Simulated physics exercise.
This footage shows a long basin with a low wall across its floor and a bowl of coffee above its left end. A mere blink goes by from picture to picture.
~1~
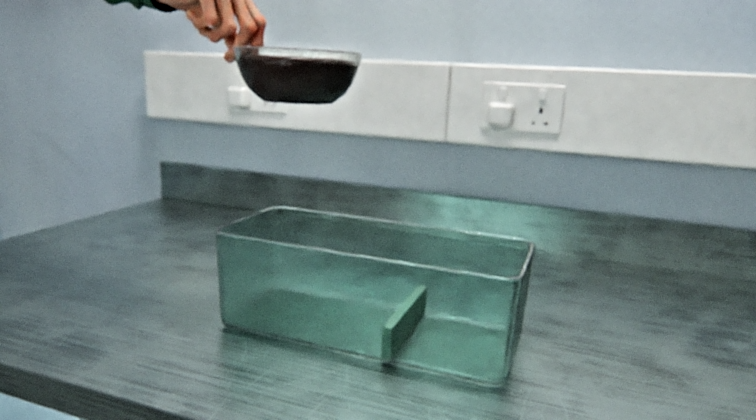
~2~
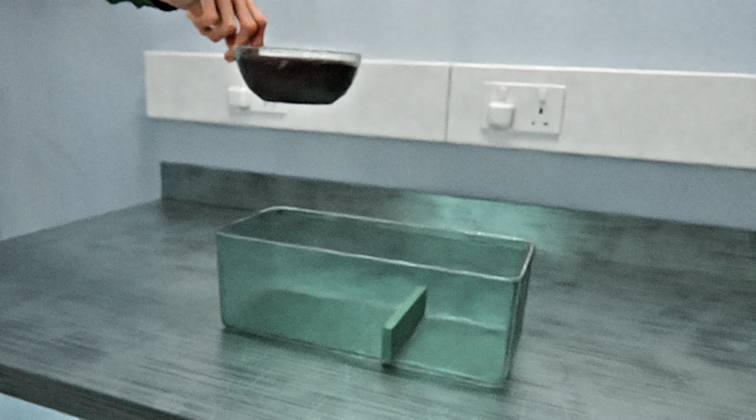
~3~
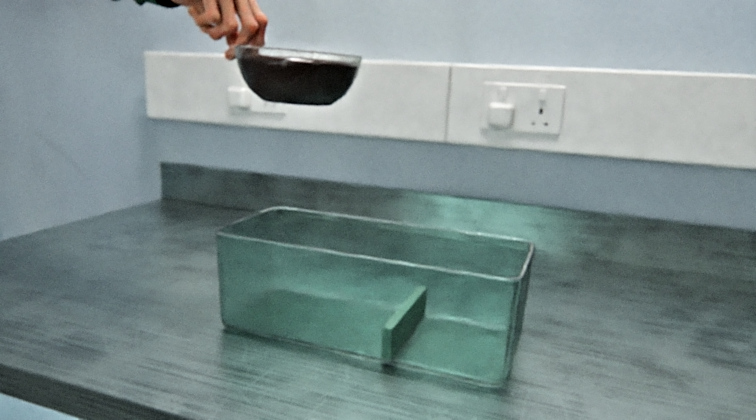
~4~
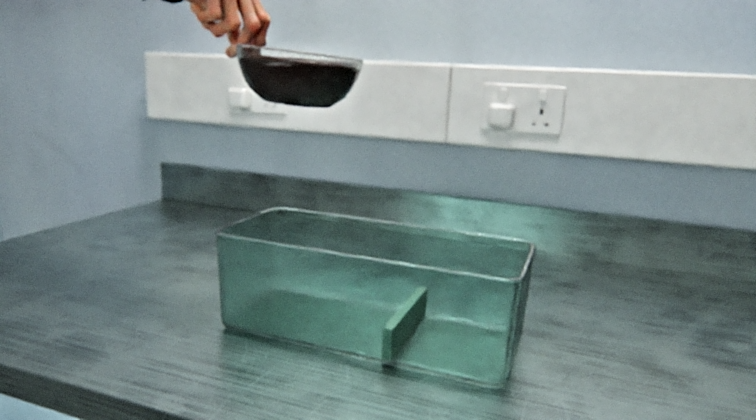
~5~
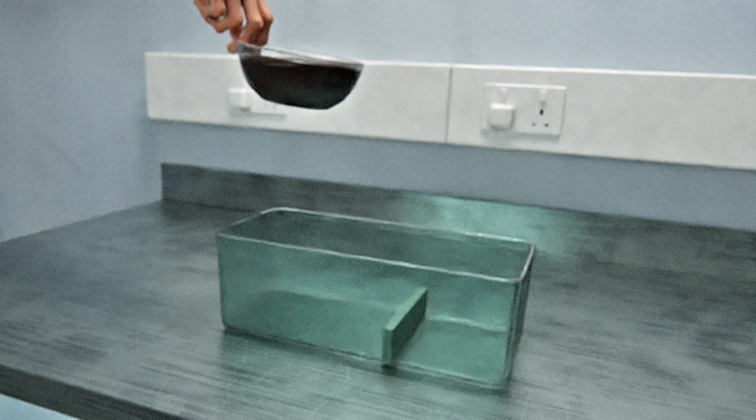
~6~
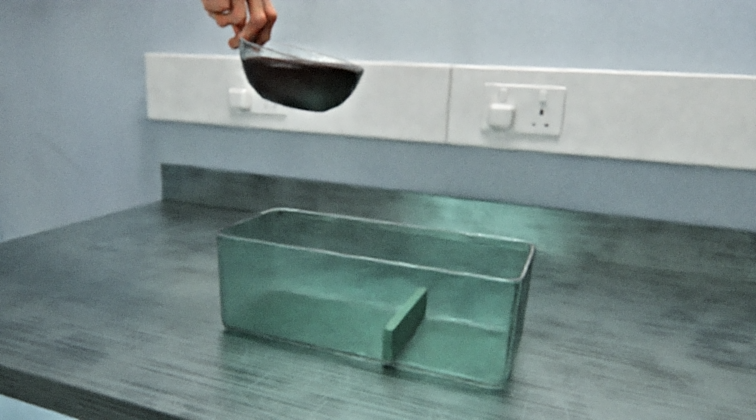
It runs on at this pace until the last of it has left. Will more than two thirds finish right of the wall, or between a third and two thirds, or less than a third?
Right of the wall there will be between a third and two thirds.
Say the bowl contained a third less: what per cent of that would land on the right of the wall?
That share would be some 20 parts in a hundred.
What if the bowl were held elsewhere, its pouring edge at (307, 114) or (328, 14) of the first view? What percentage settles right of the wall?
In turn 5 and 15 in a hundred.
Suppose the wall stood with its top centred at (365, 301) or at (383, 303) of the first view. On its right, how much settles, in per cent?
80 % then 75 %, approximately.
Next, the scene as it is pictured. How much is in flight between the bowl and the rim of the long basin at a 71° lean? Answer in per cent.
45 %.
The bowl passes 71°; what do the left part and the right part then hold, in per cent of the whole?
Left part close to 10 in a hundred, right part close to 20.
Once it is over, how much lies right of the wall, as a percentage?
Some 50 per cent.
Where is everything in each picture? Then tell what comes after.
The first picture shows tilt 0°; pouring edge (355, 55); surface from (251, 58) to (354, 62); the long basin's rim runs from (246, 219) to (528, 261); the wall's top is at (407, 305).
The second picture shows tilt 1°; pouring edge (356, 56); surface from (251, 58) to (354, 63).
The third picture shows tilt 2°; pouring edge (356, 58); surface from (252, 58) to (355, 64).
The fourth picture shows tilt 5°; pouring edge (357, 61); surface from (253, 57) to (356, 65).
The fifth picture shows tilt 8°; pouring edge (358, 66); surface from (254, 58) to (357, 66).
The sixth picture shows tilt 13°; pouring edge (358, 72); surface from (256, 59) to (360, 67).
A moment on, the bowl is tipped part way and 25 per cent is still to pour, 11 is left of the wall and 19 right of it.
Next, the bowl is tipped right over and 0 per cent is still to pour, 49 is left of the wall and 47 right of it.
Then the bowl is tipped right over and 0 per cent is still to pour, 50 is left of the wall and 49 right of it.
Later the bowl is tipped right over and 0 per cent is still to pour, 50 is left of the wall and 49 right of it.
Finally, 50 per cent lies left of the wall, 48 right of it and 1 outside.
